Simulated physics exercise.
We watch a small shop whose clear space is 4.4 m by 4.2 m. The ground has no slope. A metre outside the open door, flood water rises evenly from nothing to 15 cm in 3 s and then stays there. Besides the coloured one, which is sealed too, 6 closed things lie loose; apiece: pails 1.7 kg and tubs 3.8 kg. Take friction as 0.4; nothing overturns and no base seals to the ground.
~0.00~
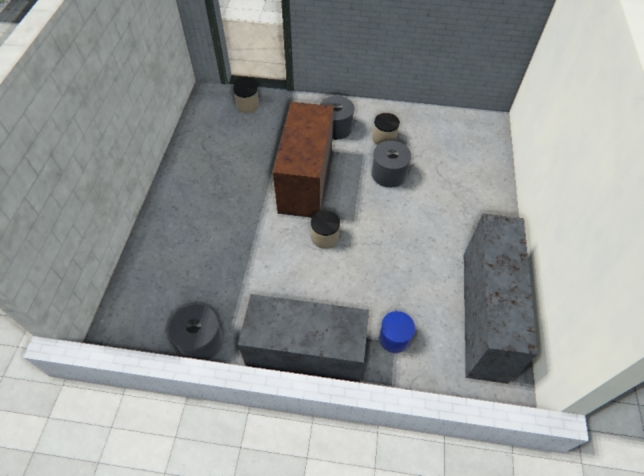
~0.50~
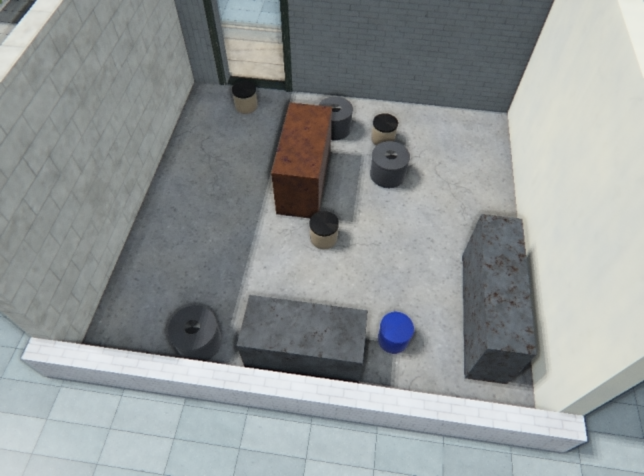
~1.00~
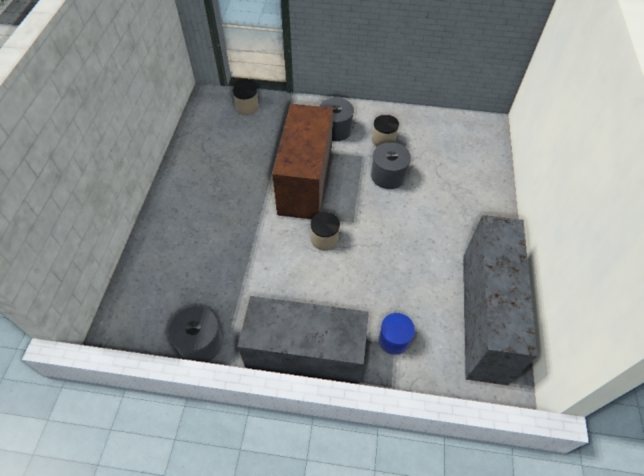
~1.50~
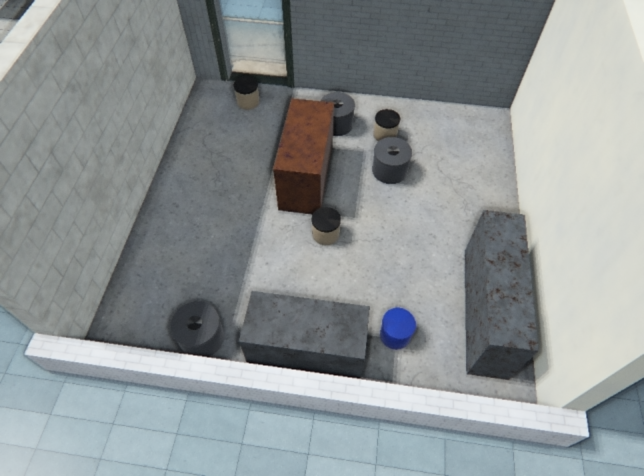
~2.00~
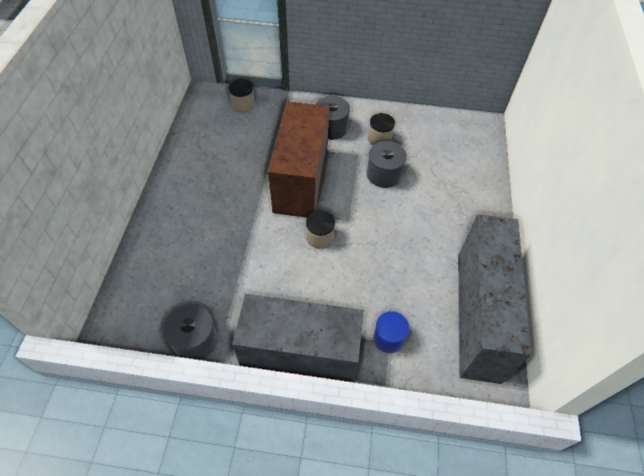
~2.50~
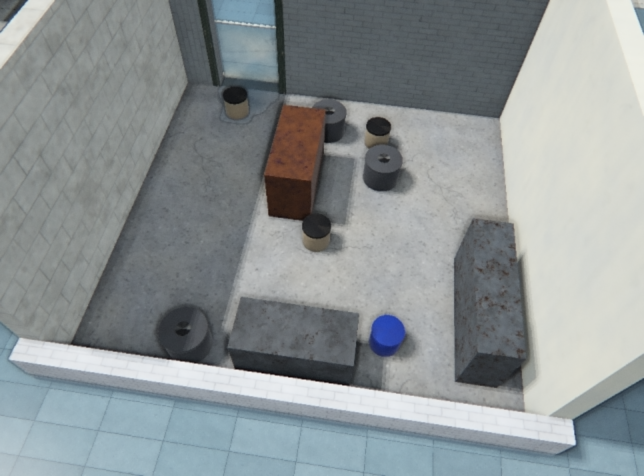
In this clip, bluish water spreads over the pale paving outside a walled room holding a blue pail, dark-topped containers, grey tubs and large blocks; then a little enters at the doorway, where one container shifts slightly.
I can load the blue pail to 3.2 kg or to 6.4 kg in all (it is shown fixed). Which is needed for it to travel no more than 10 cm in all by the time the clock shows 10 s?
For it, the lower weight is enough.
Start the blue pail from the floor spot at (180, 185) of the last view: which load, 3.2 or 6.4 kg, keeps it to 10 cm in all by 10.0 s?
Neither holds.
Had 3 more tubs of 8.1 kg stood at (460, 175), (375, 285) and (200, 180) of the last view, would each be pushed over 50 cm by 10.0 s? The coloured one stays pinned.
In that order: Under, short of it, over.
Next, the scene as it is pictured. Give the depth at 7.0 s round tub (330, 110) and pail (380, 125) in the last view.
Roughly 2 and 1 cm.
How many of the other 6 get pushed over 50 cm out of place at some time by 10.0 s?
2 of them.
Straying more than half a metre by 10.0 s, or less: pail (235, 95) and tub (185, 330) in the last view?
In that order: More, more.
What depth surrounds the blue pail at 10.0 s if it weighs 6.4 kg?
Roughly 2 cm.
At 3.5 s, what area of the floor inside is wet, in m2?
Roughly 2.5 m2.
After 3.5 s the blue pail would be 0 cm from its start with 3.2 kg and 0 cm from its start with 6.4 kg; 0 cm of water round it then.
After 4.5 s the blue pail would be 0 cm from its start with 3.2 kg and 0 cm from its start with 6.4 kg; 0 cm of water round it then.
After 7.0 s the blue pail would be 0 cm from its start with 3.2 kg and 0 cm from its start with 6.4 kg; 1 cm of water round it then.
After 10.0 s the blue pail would be 0 cm from its start with 3.2 kg and 0 cm from its start with 6.4 kg; 2 cm of water round it then.
